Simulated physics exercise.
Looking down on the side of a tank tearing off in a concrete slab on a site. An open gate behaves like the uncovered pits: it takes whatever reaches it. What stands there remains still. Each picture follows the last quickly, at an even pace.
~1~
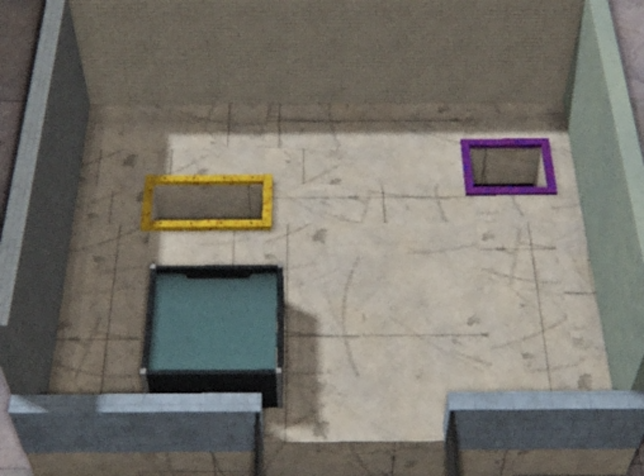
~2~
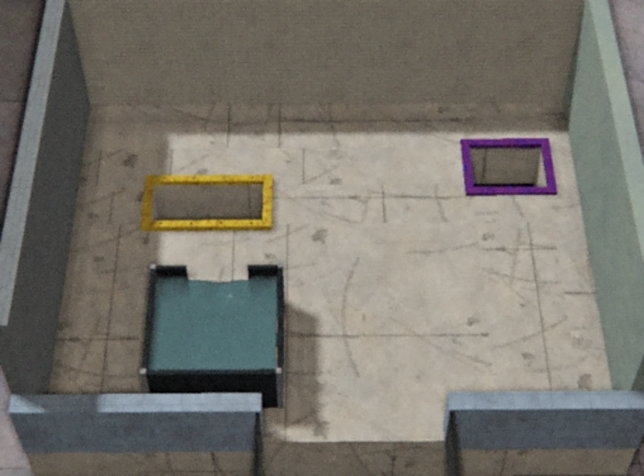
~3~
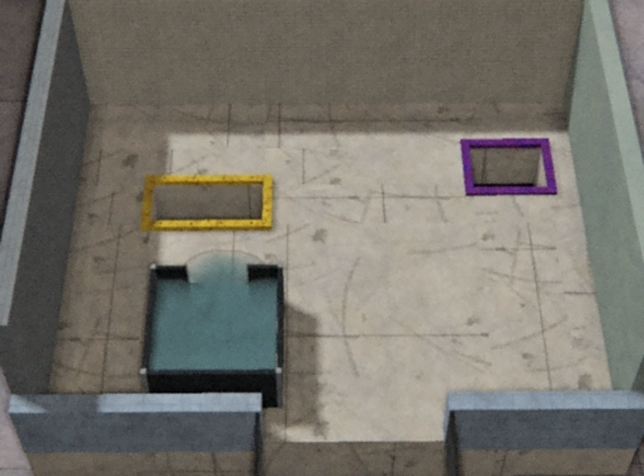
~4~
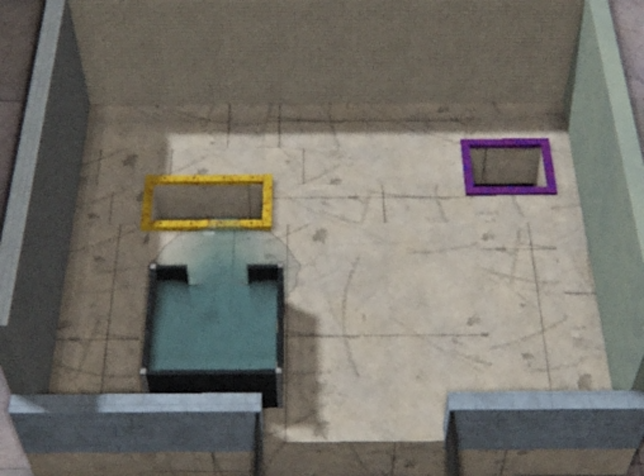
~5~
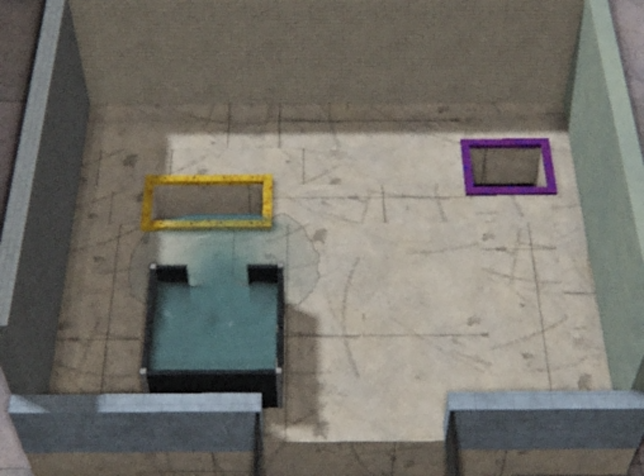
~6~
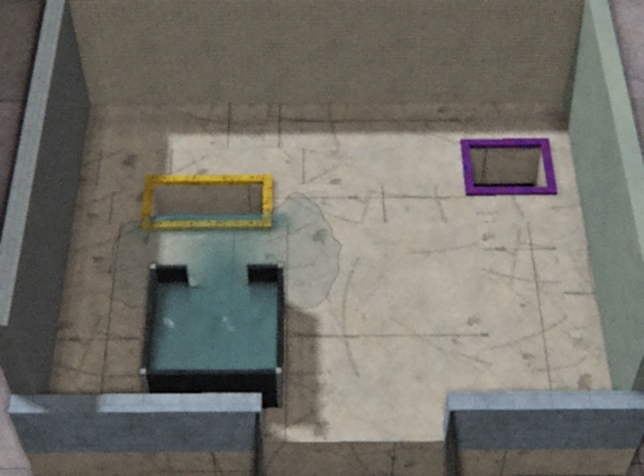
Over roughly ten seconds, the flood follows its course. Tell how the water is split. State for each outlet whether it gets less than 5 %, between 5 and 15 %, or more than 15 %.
Result: The gate is going to fail to get to five per cent. The yellow pit is going to fail to stay at fifteen per cent or less. The purple pit is going to fail to get to five per cent.
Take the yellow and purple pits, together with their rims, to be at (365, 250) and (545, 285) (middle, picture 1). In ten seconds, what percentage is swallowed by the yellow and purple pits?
Yellow: 0 %; purple: 8 %.
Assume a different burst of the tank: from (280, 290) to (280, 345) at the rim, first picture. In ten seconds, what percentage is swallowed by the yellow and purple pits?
Approximately, yellow takes 0 % and purple takes 12 %.
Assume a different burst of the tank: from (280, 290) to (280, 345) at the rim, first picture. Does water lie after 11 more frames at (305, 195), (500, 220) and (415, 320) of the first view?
So the first one is left untouched, the next drenched, and the last drenched.
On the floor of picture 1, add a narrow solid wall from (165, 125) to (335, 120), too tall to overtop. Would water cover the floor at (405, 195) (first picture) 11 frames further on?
Verdict: The spot is submerged.
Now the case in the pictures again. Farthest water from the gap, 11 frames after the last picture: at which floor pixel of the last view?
The farthest wet point should be near (480, 121).
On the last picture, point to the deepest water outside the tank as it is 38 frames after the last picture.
Somewhere near (217, 239), I think.
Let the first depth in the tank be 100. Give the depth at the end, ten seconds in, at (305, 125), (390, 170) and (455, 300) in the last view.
I'd put them at close to 6 per cent, then 4 per cent, then 2 per cent.
A moment on, water covers 20 % of the floor; the gate 0 %, the yellow pit 14 %, the purple pit 0 %.
Next, water covers 30 % of the floor; the gate 0 %, the yellow pit 24 %, the purple pit 0 %.
Then, water covers 40 % of the floor; the gate 0 %, the yellow pit 30 %, the purple pit 0 %.
Later, water covers 65 % of the floor; the gate 0 %, the yellow pit 33 %, the purple pit 1 %.
In the end, water covers 80 % of the floor; the gate 0 %, the yellow pit 33 %, the purple pit 1 %.
